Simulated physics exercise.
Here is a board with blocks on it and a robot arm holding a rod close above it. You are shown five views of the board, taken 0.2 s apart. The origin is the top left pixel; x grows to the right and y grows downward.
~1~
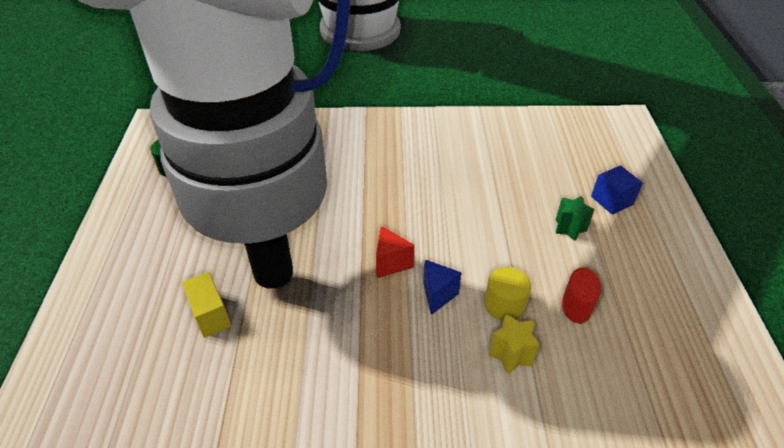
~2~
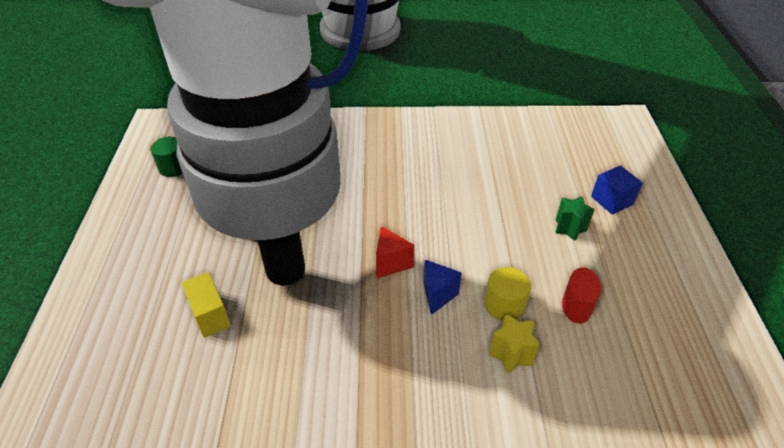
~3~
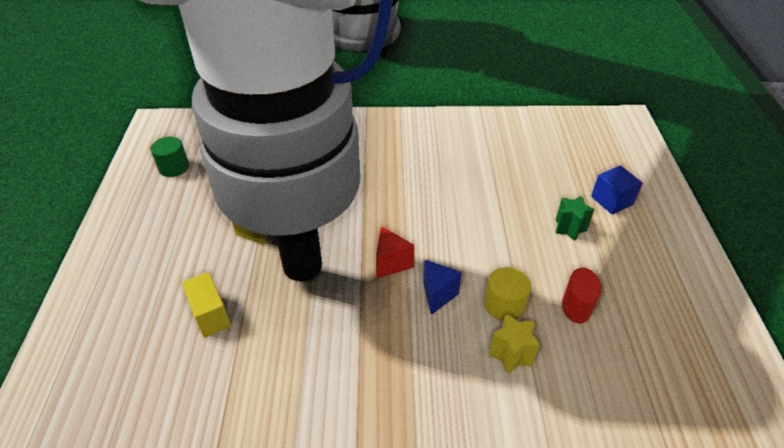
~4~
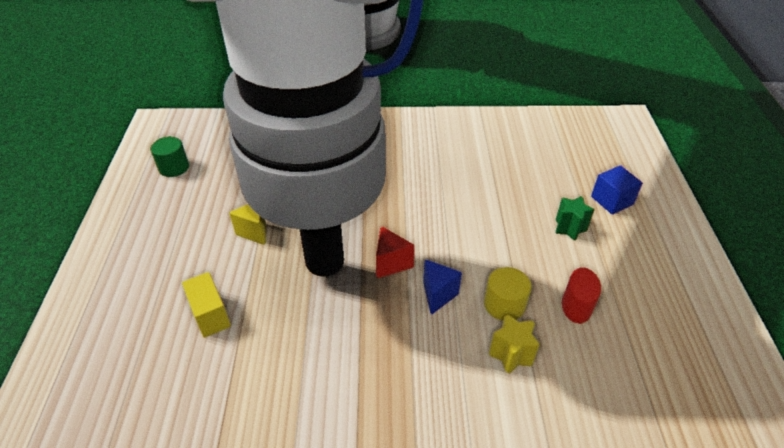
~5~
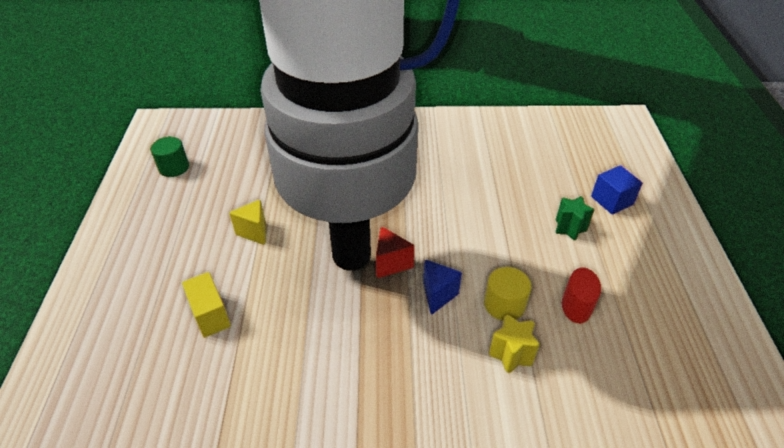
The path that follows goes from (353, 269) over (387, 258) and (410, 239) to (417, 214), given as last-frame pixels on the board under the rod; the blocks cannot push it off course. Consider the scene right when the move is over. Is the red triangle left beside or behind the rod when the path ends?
Short answer: Yes.
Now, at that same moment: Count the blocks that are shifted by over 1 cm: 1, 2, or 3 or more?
A single block is moved.
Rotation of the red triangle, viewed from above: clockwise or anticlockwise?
My prediction: CW.
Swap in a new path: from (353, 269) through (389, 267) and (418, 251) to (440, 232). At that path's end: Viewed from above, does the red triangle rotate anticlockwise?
Going by the path, no.
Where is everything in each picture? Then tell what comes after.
The first picture shows lower end of the rod at (274, 275), tops of blocks, red triangle at (391, 241), blue triangle at (440, 274).
The second picture shows rod at (286, 272), blocks as before.
The third picture shows rod at (303, 268), blocks as before.
The fourth picture shows rod at (325, 263), blocks as before.
The fifth picture shows rod at (352, 258), red triangle at (391, 241), blue triangle at (440, 274).
The first path, step by step. Halfway along, rod at (403, 239); red triangle at (434, 234), turned 15° clockwise.
At the end, rod at (418, 203); red triangle at (437, 233), turned 20° clockwise; blue triangle not moved.
